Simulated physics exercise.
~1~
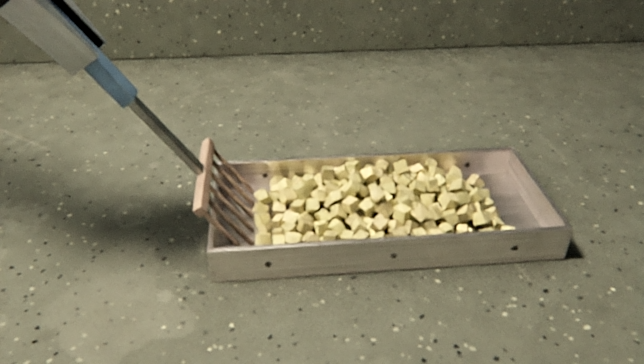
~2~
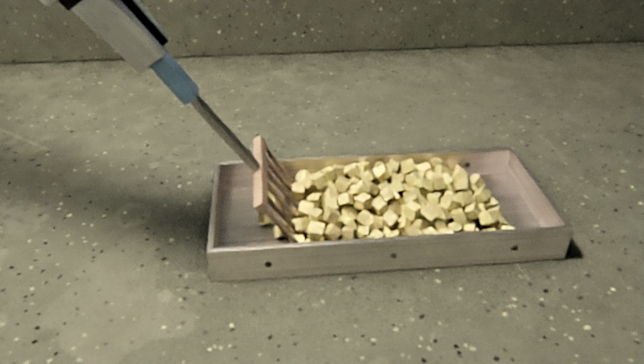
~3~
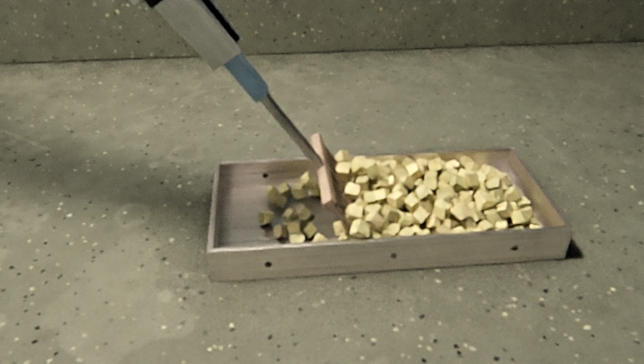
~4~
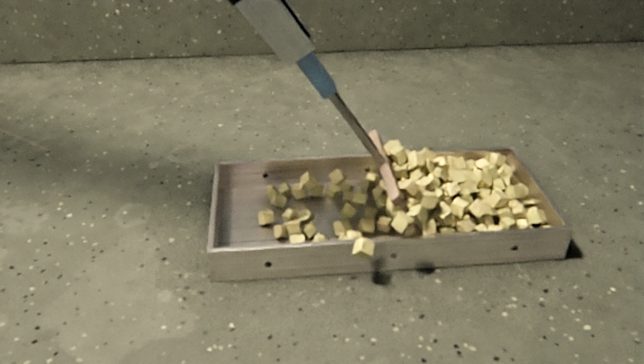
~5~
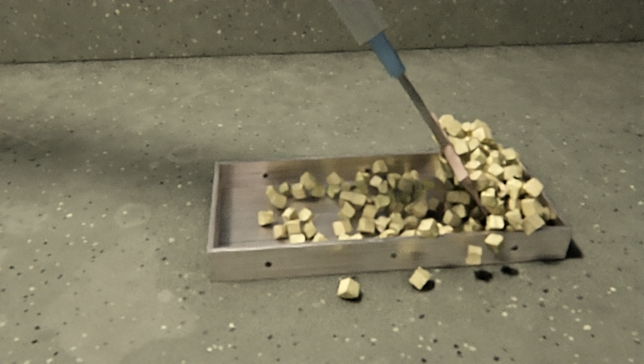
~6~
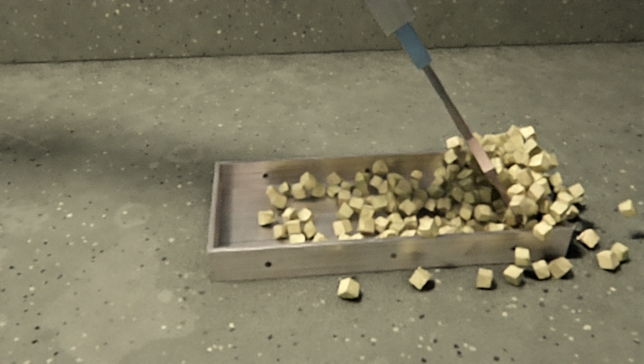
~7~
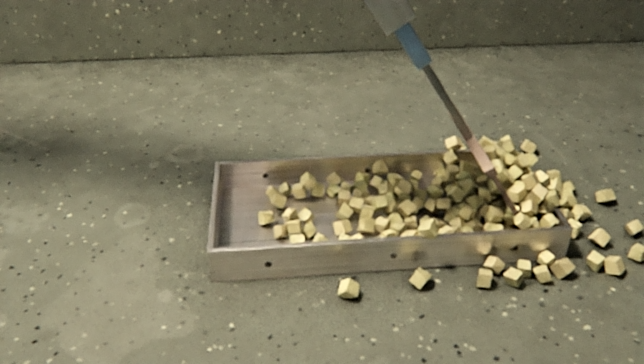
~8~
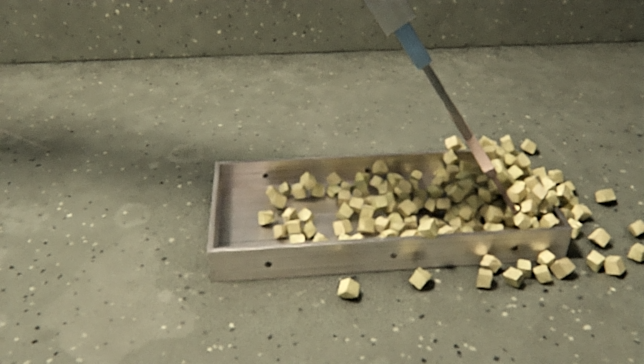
We see a robot-held comb push a heap of pale yellow vegetable dice rightward along a shallow trough, piling them against the far end until some spill over the edges. The comb stops near the right end, with dice scattered on the table and many still inside.
